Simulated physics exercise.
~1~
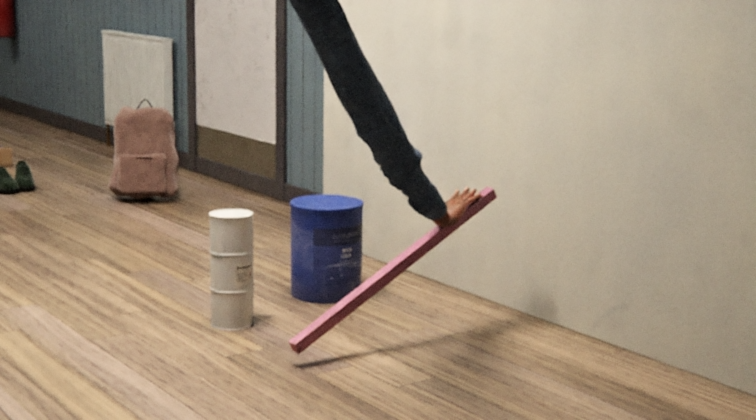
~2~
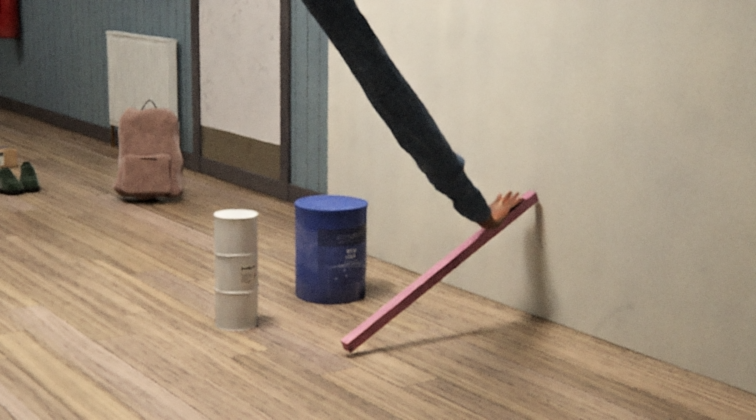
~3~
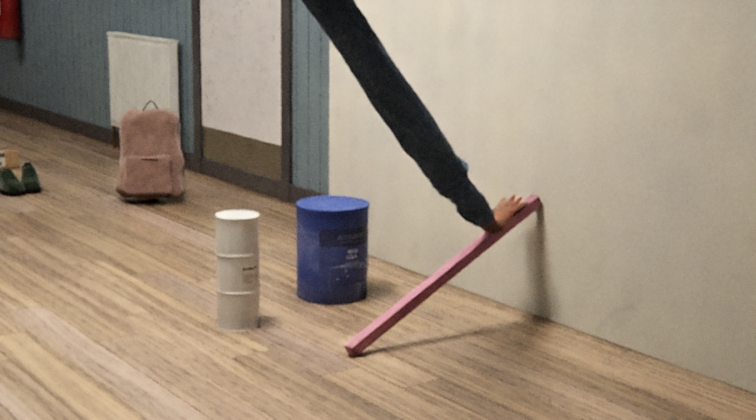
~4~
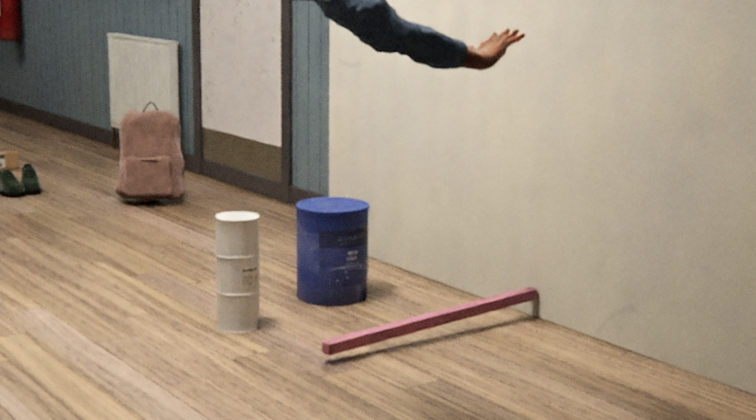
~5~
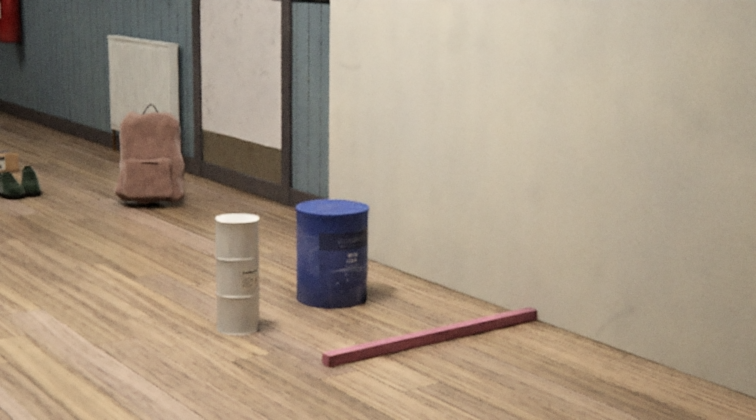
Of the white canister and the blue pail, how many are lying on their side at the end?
None of them are lying on their side, as both the white canister and the blue pail are still upright.
